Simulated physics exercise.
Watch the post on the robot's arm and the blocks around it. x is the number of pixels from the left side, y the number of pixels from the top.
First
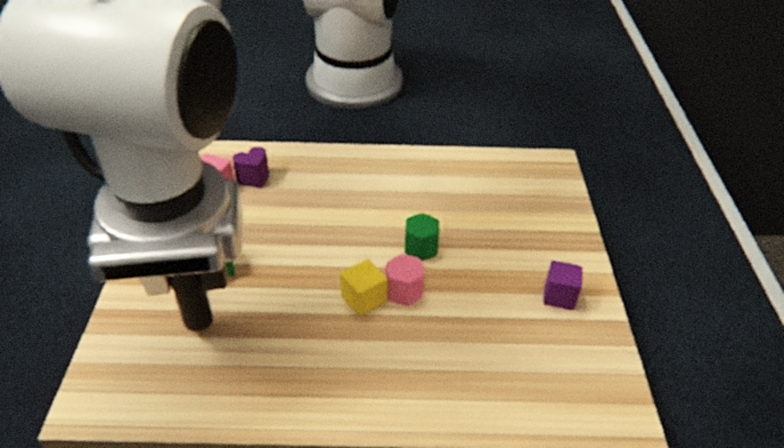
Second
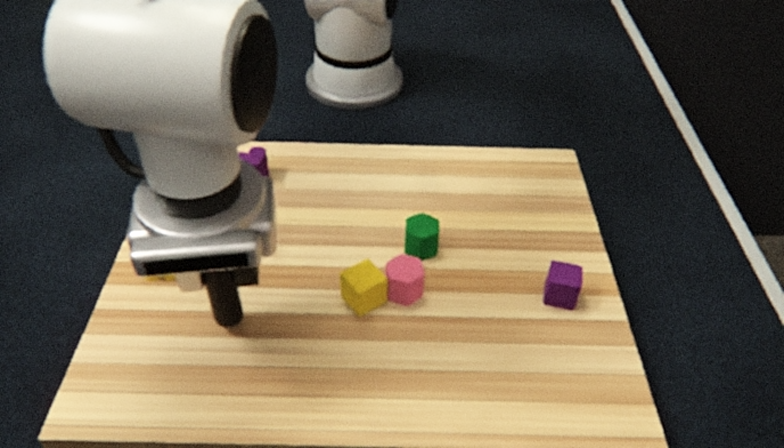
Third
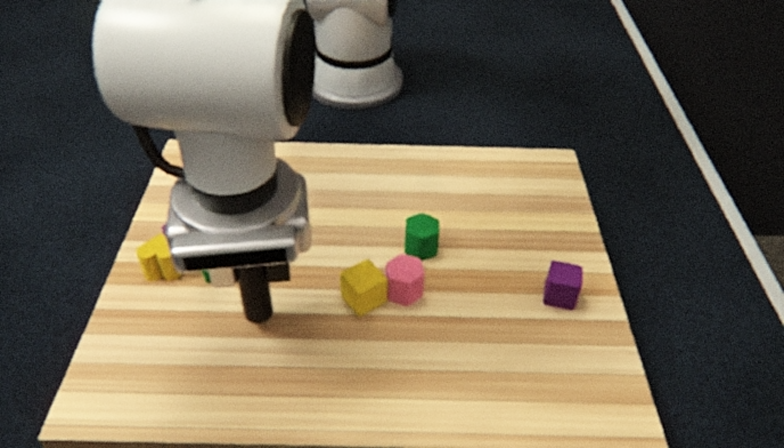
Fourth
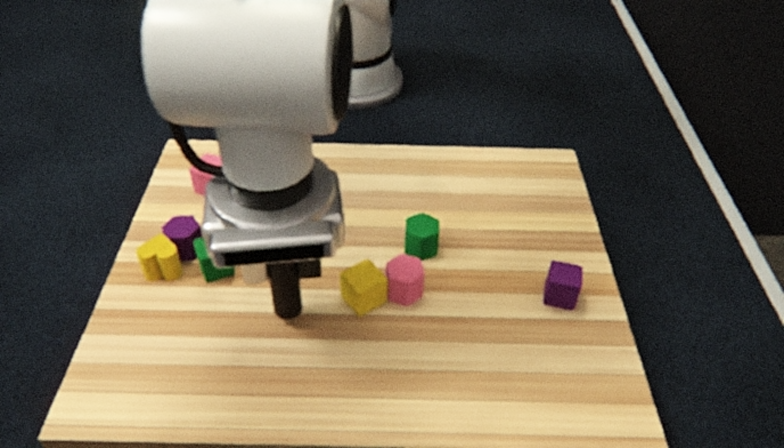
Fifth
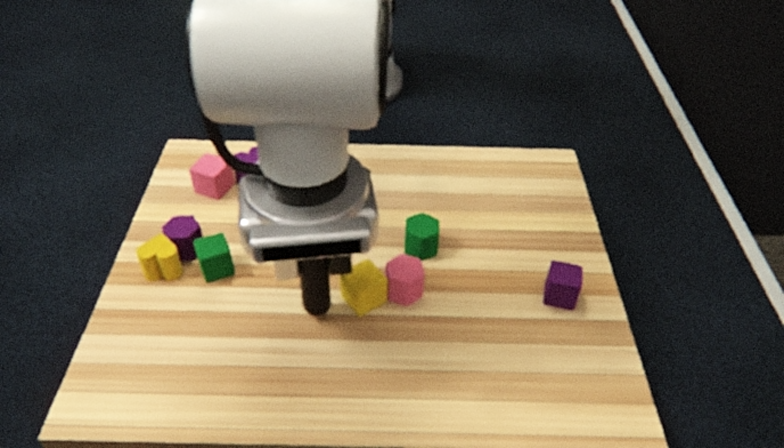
A white robot arm with a dark post pointing down stands over the left part of a striped wooden board, seen from above at an angle. Yellow and pink blocks sit side by side near the middle, with green behind them and purple to the right. The arm slides steadily right toward the yellow block, uncovering more coloured blocks at left, while the blocks and camera stay still.
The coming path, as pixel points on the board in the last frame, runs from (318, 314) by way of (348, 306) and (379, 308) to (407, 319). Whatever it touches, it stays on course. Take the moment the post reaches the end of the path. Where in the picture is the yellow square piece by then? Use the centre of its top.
For the centre of its top, I'd go with (422, 274).
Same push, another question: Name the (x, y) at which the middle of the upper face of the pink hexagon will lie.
The middle of its upper face should be somewhere near (447, 256).
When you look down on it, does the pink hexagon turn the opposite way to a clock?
Yes
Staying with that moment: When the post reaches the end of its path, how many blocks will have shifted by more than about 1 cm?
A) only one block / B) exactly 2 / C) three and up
B
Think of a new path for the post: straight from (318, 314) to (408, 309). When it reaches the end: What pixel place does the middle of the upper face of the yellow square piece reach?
Around (428, 266).
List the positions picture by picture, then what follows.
In the first picture, post's lower end (199, 321); yellow square piece (364, 275); pink hexagon (405, 268).
In the second picture, post (229, 318); blocks still.
In the third picture, post (259, 314); blocks still.
In the fourth picture, post (288, 310); blocks still.
In the fifth picture, post (317, 306); yellow square piece (364, 275); pink hexagon (405, 268).
On the path given first. Halfway along, post (364, 297); yellow square piece (393, 272); pink hexagon (426, 263), turned 20° anticlockwise.
At the end, post (408, 311); yellow square piece (422, 274), turned 20° anticlockwise; pink hexagon (447, 256), turned 45° anticlockwise.
